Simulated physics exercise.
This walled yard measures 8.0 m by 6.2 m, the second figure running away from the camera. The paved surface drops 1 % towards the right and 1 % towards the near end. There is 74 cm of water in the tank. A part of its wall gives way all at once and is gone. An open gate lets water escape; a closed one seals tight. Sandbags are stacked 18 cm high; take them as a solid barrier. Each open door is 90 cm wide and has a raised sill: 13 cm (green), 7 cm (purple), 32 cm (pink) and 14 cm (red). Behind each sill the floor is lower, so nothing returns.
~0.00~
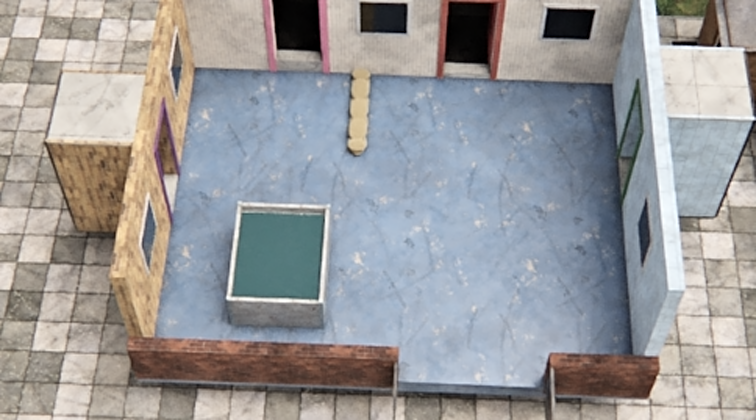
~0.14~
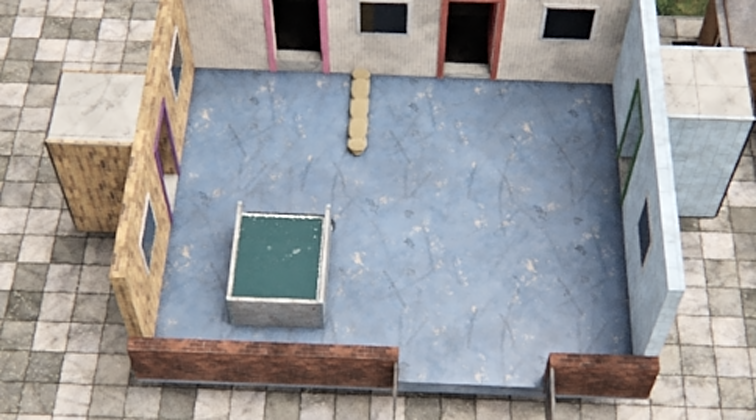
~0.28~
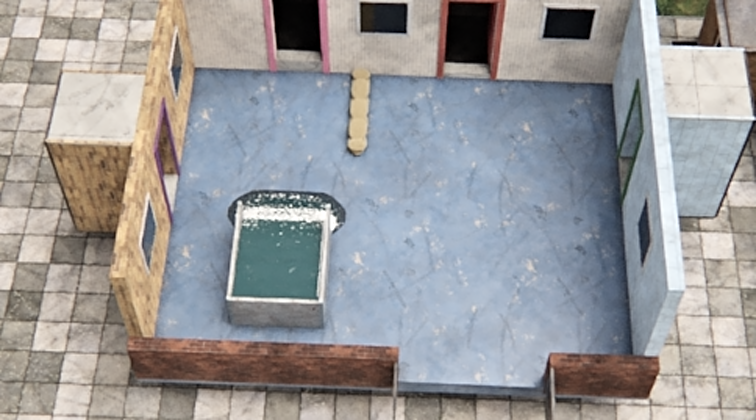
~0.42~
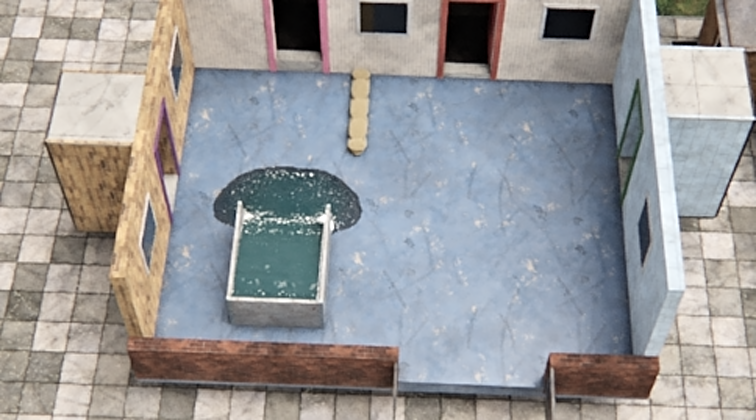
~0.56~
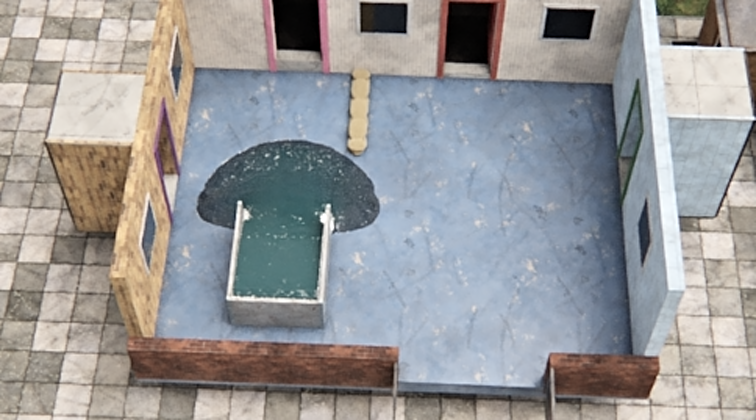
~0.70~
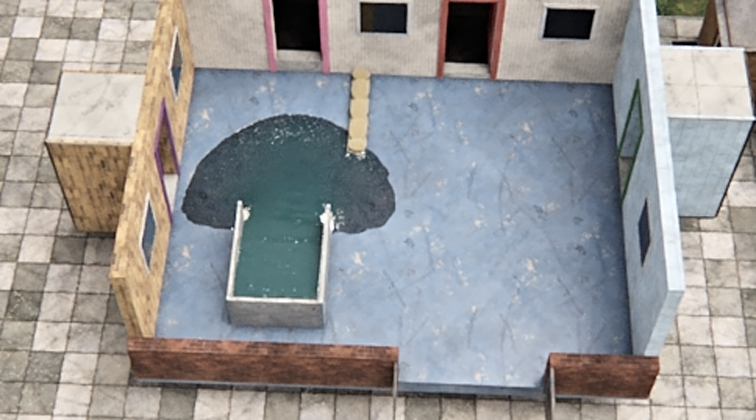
The footage shows a walled yard with a blue floor and a tank of dark green water; the tank's far side opens and water pours out, spreading across the floor in a widening fan that reaches the row of sandbags.
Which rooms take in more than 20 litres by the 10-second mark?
The water let in: At the green door it keeps below the limit; at the purple door it does not reach the limit; at the pink door it stays under the limit; at the red door it keeps below the limit.
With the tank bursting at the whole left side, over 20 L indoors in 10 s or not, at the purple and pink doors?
Against that limit: Purple over, pink not over.
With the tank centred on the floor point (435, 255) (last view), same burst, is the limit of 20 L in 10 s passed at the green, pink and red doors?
Against that limit: Green not over, pink below, red past it.
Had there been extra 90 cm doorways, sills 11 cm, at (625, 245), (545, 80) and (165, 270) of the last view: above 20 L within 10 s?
In turn: Below, not over, below.
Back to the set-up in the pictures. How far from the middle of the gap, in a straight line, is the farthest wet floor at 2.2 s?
About 5.0 m.
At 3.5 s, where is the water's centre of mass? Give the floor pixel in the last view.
At about (303, 144).
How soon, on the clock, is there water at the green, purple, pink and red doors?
Arrival: Green 4.5 s, purple 0.8 s, pink 1.0 s, red 2.2 s.
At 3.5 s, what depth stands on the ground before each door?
Depths in cm: Green 0, purple 3, pink 19, red 3.
After 1.4 s water covers 25 % of the floor and is deepest (40 cm) near (346, 76); green door not reached, purple door 5 cm at the sill, 0 L in, pink door 28 cm at the sill, 0 L in, red door not reached.
After 2.2 s water covers 35 % of the floor and is deepest (39 cm) near (346, 76); green door not reached, purple door 3 cm at the sill, 0 L in, pink door 30 cm at the sill, 0 L in, red door 2 cm at the sill, 0 L in.
After 3.5 s water covers 45 % of the floor and is deepest (22 cm) near (289, 73); green door not reached, purple door 3 cm at the sill, 0 L in, pink door 19 cm at the sill, 0 L in, red door 3 cm at the sill, 0 L in.
After 6.0 s water covers 65 % of the floor and is deepest (18 cm) near (206, 360); green door 6 cm at the sill, 0 L in, purple door 6 cm at the sill, 4 L in, pink door 9 cm at the sill, 0 L in, red door 1 cm at the sill, 0 L in.
After 10.0 s water covers 85 % of the floor and is deepest (16 cm) near (628, 339); green door 6 cm at the sill, 0 L in, purple door 2 cm at the sill, 5 L in, pink door 2 cm at the sill, 0 L in, red door 0 cm at the sill, 0 L in.
